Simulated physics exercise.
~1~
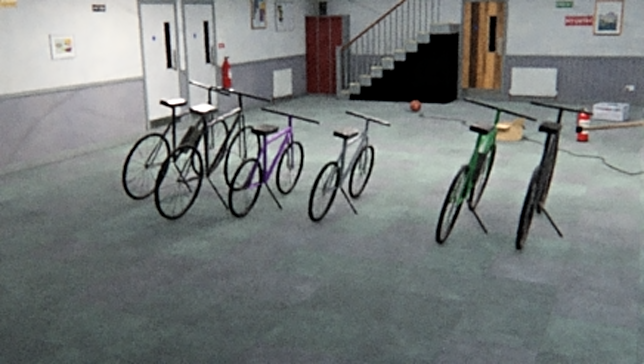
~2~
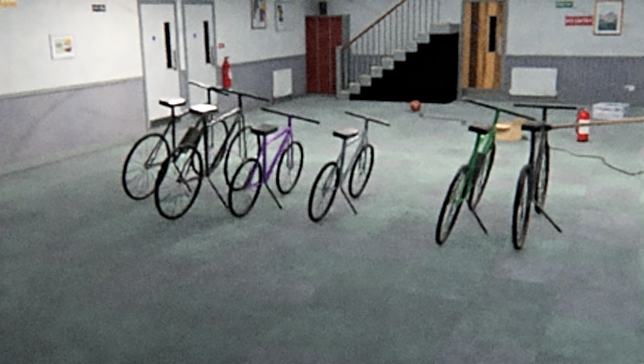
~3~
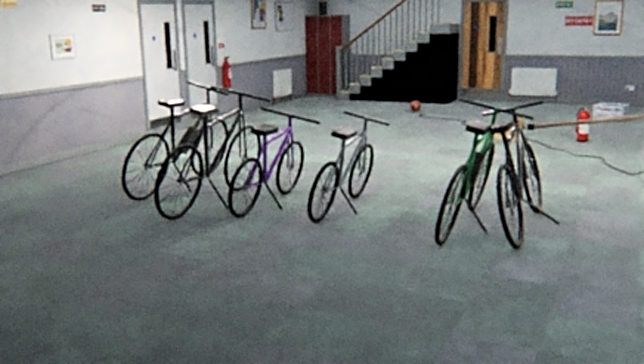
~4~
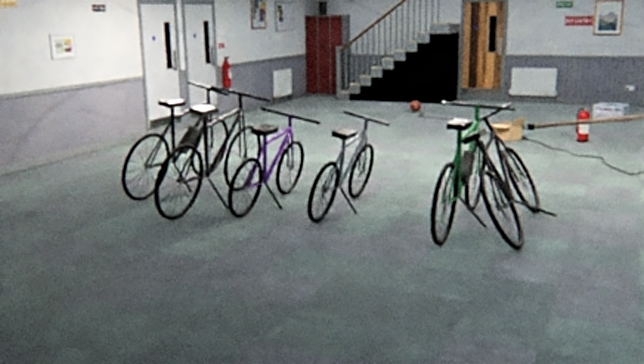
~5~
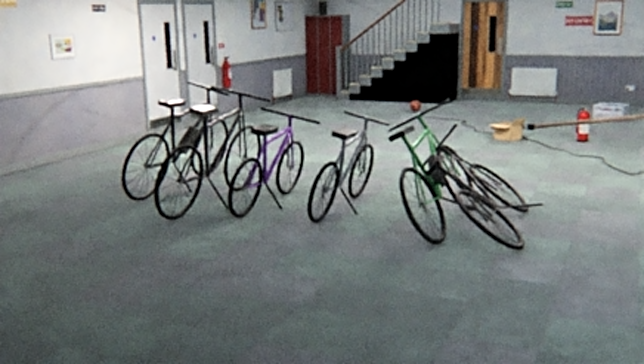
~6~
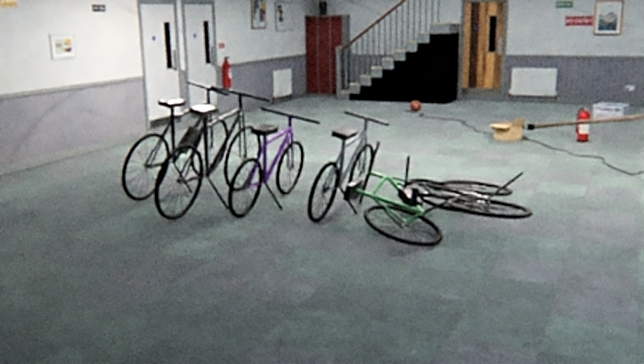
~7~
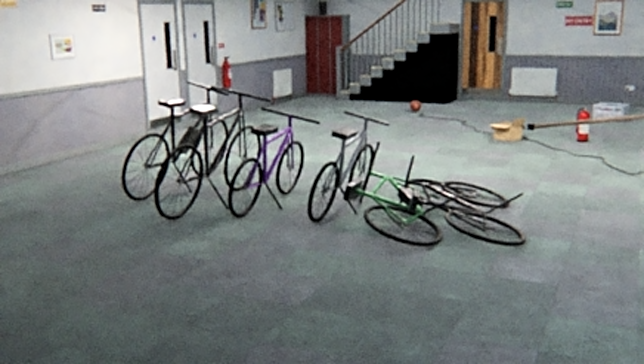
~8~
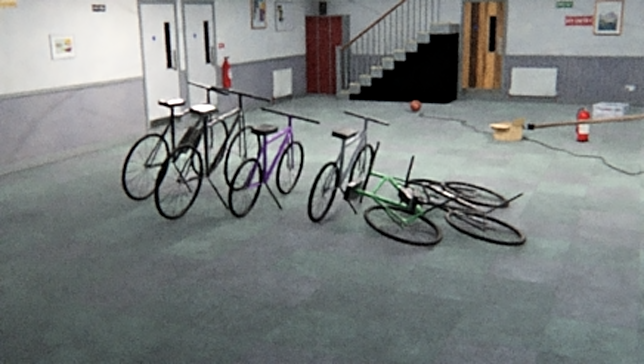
A pole reaches in from the right and pushes against the nearest of six bicycles standing in a row across a large hall with a staircase at the back. The bicycle tips to the left and leans into the green one beside it. The pole stops, but the two keep going, the green bicycle tilting over with the first toppling after it. Both drop to the floor, and the first settles partly against the fallen green bicycle. The next bicycle along stays upright, as do the purple one and the two at the far left, leaving four standing.
